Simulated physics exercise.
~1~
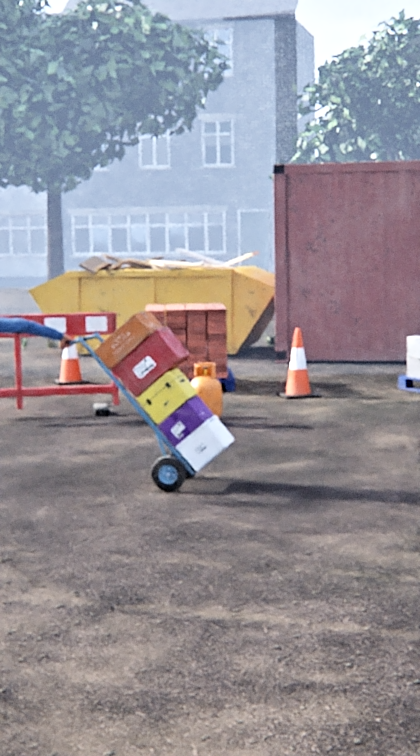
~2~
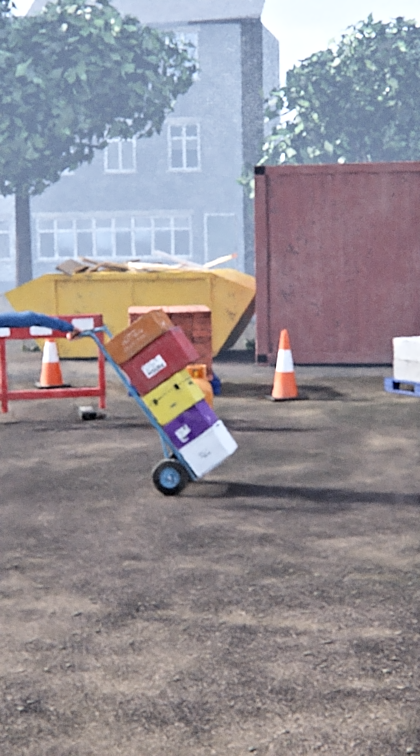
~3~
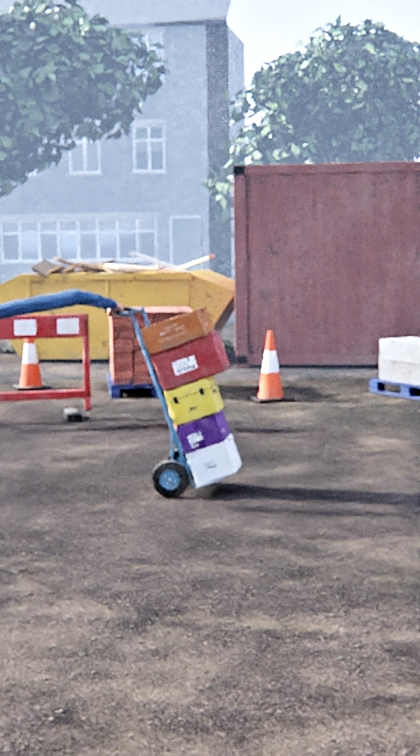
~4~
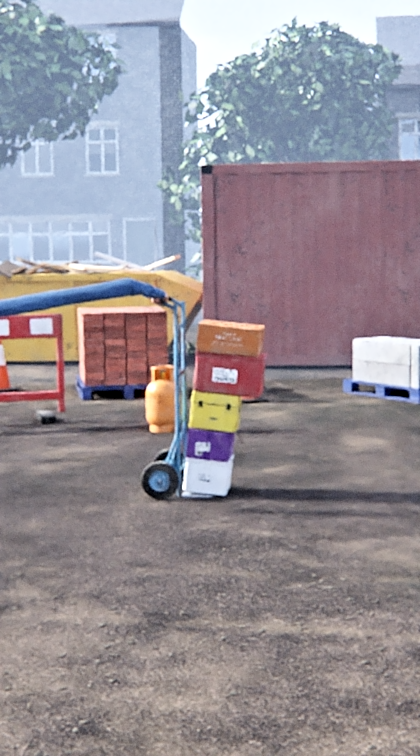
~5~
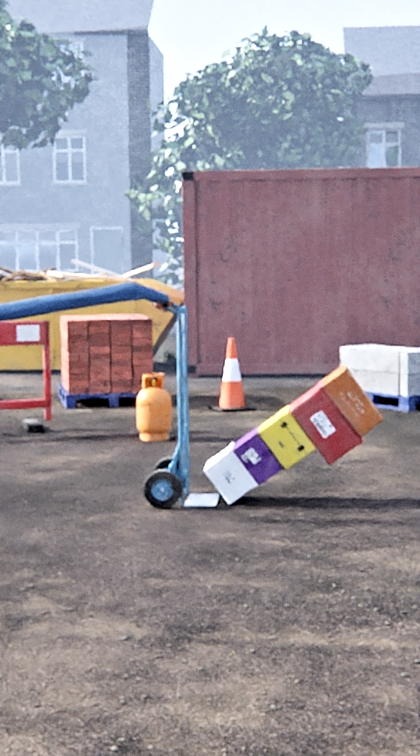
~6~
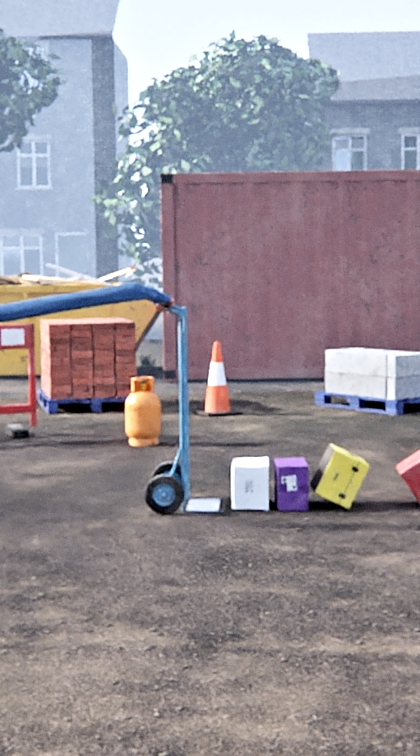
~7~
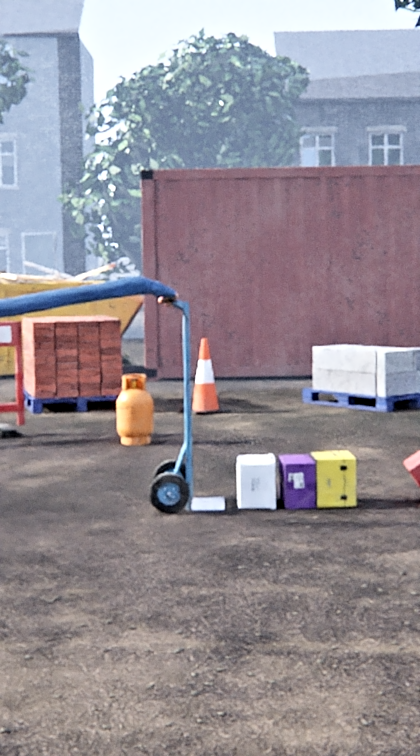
A blue-sleeved arm swinging a loaded hand truck upright, its five stacked boxes toppling forward off it and scattering across the dirt.
